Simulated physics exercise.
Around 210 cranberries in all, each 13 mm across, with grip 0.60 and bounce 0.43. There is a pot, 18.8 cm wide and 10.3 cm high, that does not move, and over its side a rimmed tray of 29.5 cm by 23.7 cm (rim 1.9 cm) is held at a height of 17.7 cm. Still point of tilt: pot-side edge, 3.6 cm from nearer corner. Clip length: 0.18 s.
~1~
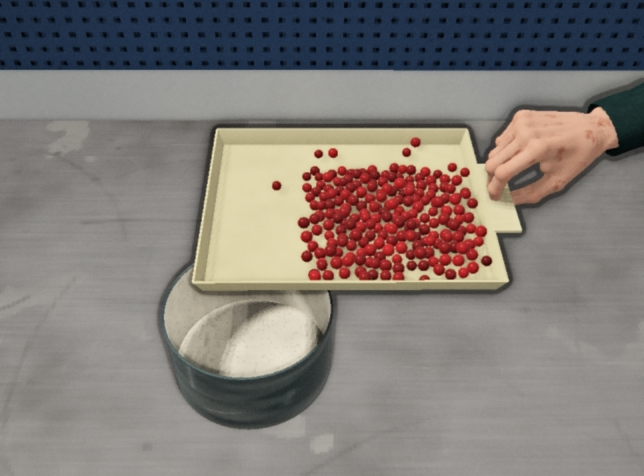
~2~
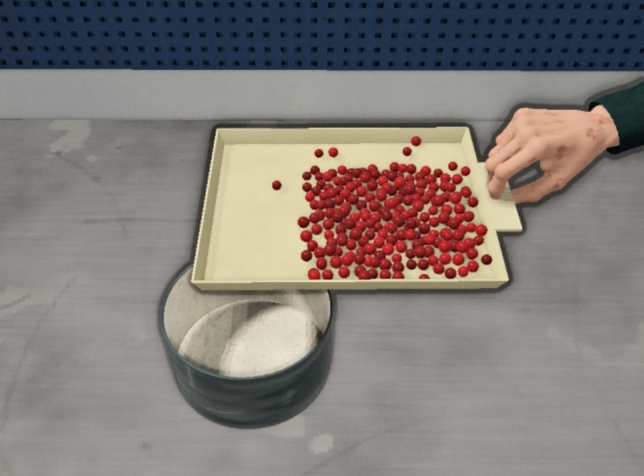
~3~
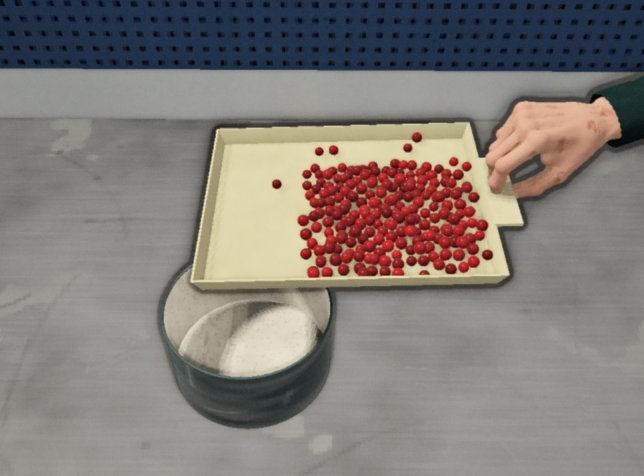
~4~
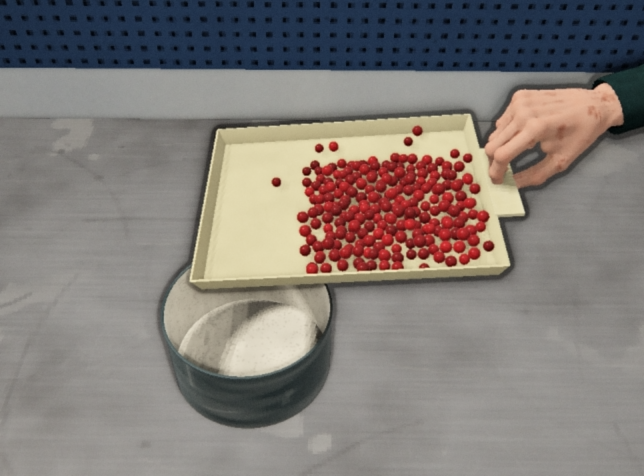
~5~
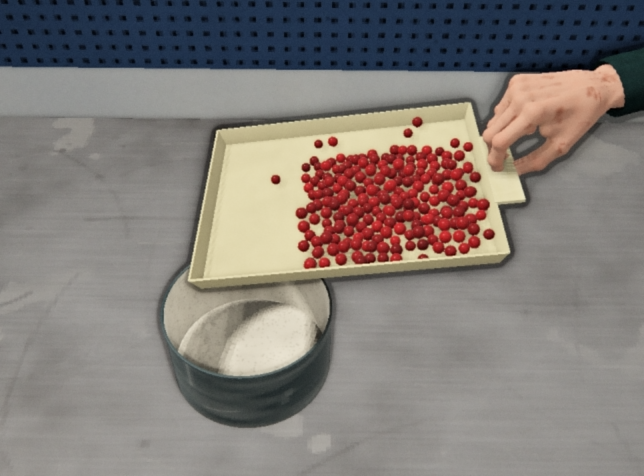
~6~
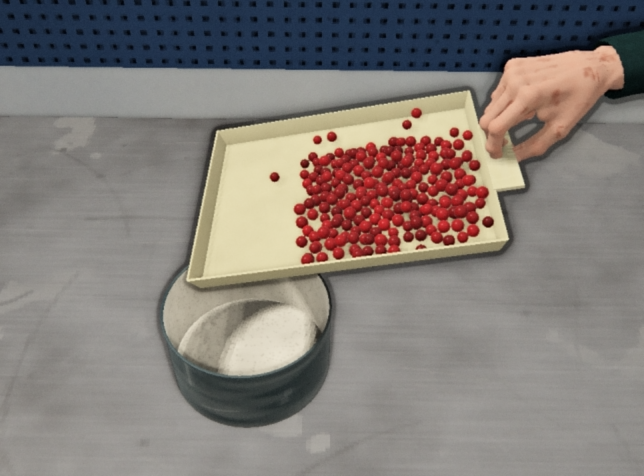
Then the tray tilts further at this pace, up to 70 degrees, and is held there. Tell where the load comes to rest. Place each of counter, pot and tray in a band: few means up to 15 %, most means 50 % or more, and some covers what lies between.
Counter: Most; pot: Few; tray: Some.
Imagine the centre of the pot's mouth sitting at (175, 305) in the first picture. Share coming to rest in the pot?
I'd put it at around 30 per cent.
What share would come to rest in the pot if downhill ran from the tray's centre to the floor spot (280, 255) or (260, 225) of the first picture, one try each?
First try: About 30 percent; second try: About 10 percent.
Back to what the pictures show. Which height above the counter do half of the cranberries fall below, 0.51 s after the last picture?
I'd say near 20 cm.
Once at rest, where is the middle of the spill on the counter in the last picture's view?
The spill is centred close to (129, 279).
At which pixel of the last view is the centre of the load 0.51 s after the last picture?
Approx. (215, 194).
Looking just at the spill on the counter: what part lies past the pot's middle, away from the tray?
About 100 per cent.
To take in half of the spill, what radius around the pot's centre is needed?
22 cm.
Then, 0.31 s after the last picture, tilt 40 degrees; the tray holds 100 %, the pot 0 %.
Then, 0.51 s after the last picture, tilt 60 degrees; the tray holds 90 %, the pot 0 %.
Then, 0.83 s after the last picture, tilt 70 degrees; the tray holds 30 %, the pot 5 %.
In the end, counter 65 %, pot 5 %, tray 30 %.
